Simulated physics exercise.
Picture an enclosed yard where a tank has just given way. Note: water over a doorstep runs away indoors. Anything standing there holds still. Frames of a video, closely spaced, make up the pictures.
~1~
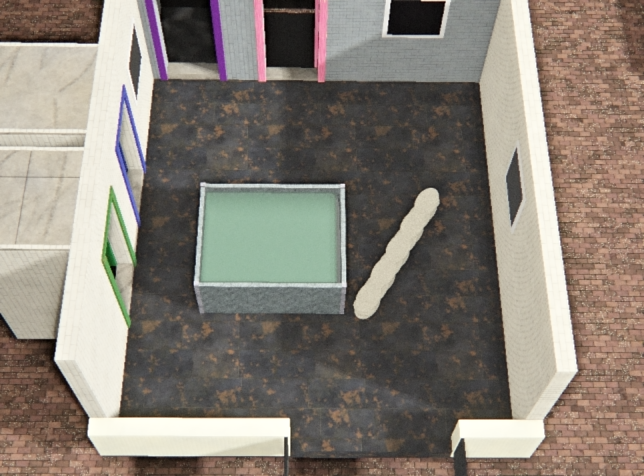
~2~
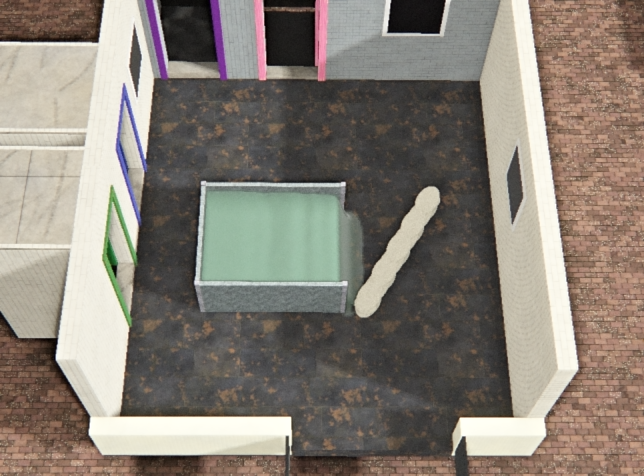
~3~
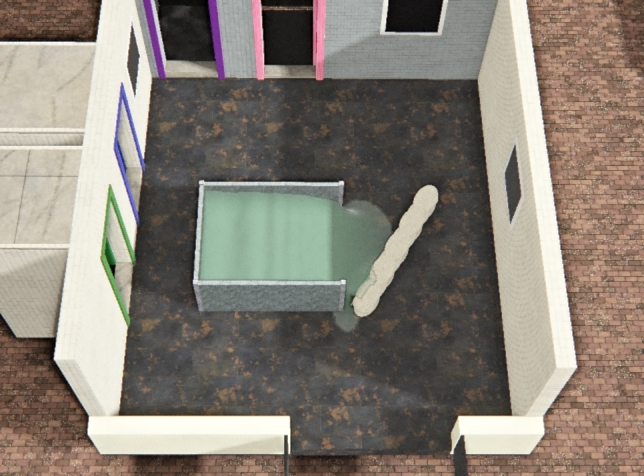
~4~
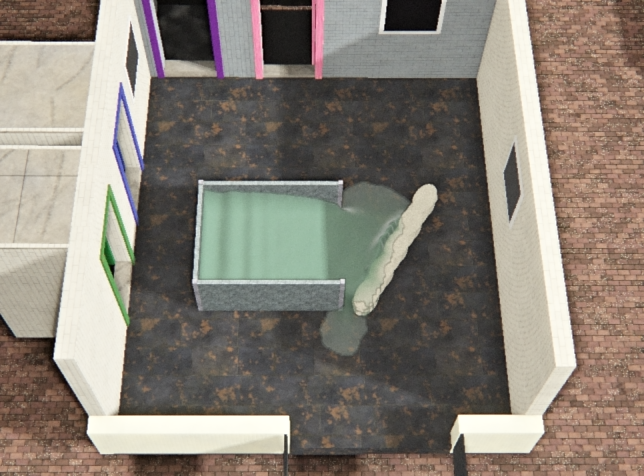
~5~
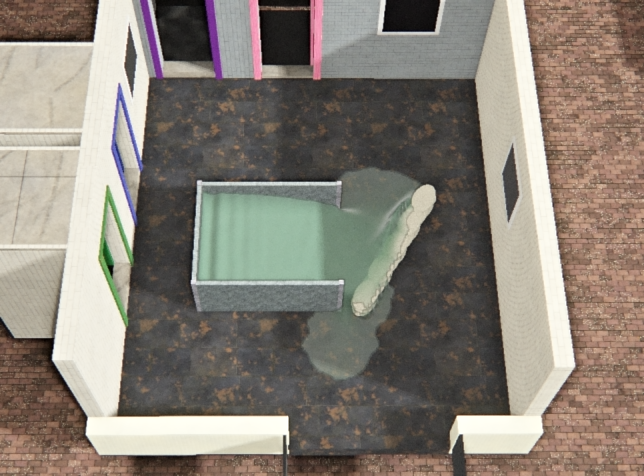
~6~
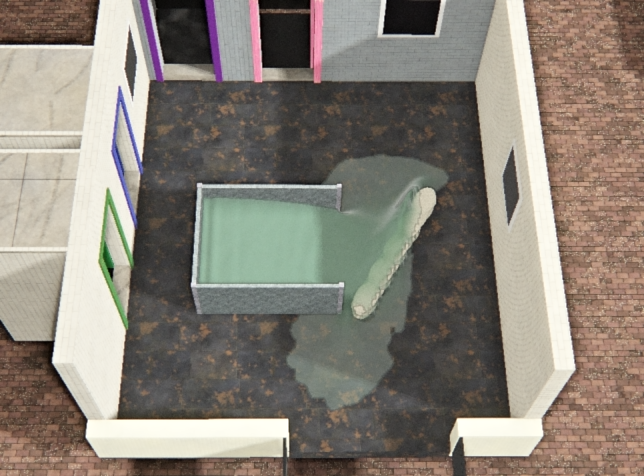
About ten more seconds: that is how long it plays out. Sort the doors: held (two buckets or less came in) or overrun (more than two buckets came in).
Sorted: Green door held, purple door held, blue door held, pink door overrun.
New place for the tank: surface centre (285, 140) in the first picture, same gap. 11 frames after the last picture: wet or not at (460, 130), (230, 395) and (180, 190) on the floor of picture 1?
Hit, spared, spared.
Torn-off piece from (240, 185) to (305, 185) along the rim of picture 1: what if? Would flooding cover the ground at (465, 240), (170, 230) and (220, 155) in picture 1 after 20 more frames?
Submerged, submerged, submerged.
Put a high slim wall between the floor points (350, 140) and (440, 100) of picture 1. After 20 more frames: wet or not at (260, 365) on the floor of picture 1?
Spot check: Untouched.
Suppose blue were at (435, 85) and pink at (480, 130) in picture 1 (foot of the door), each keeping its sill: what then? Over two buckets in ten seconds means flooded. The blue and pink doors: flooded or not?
As it turns out, the blue door runs past it while the pink door runs past it.
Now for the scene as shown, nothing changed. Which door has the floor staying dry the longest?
The green one.
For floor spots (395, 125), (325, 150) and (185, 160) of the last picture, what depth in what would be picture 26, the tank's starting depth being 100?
The depth comes out near 25, 2 and 0 per cent.
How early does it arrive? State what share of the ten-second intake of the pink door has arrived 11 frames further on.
Result: 0 % of the ten-second total.
A moment on, water covers 40 % of the floor; the green door not reached, the purple door not reached, the blue door not reached, the pink door not reached.
Next, water covers 50 % of the floor; the green door not reached, the purple door not reached, the blue door not reached, the pink door wet at the sill, nothing in.
Then, water covers 55 % of the floor; the green door not reached, the purple door wet at the sill, nothing in, the blue door not reached, the pink door under two buckets in.
Later, water covers 80 % of the floor; the green door wet at the sill, nothing in, the purple door wet at the sill, nothing in, the blue door wet at the sill, nothing in, the pink door over two buckets in.
In the end, water covers 95 % of the floor; the green door wet at the sill, nothing in, the purple door under two buckets in, the blue door wet at the sill, nothing in, the pink door over two buckets in.
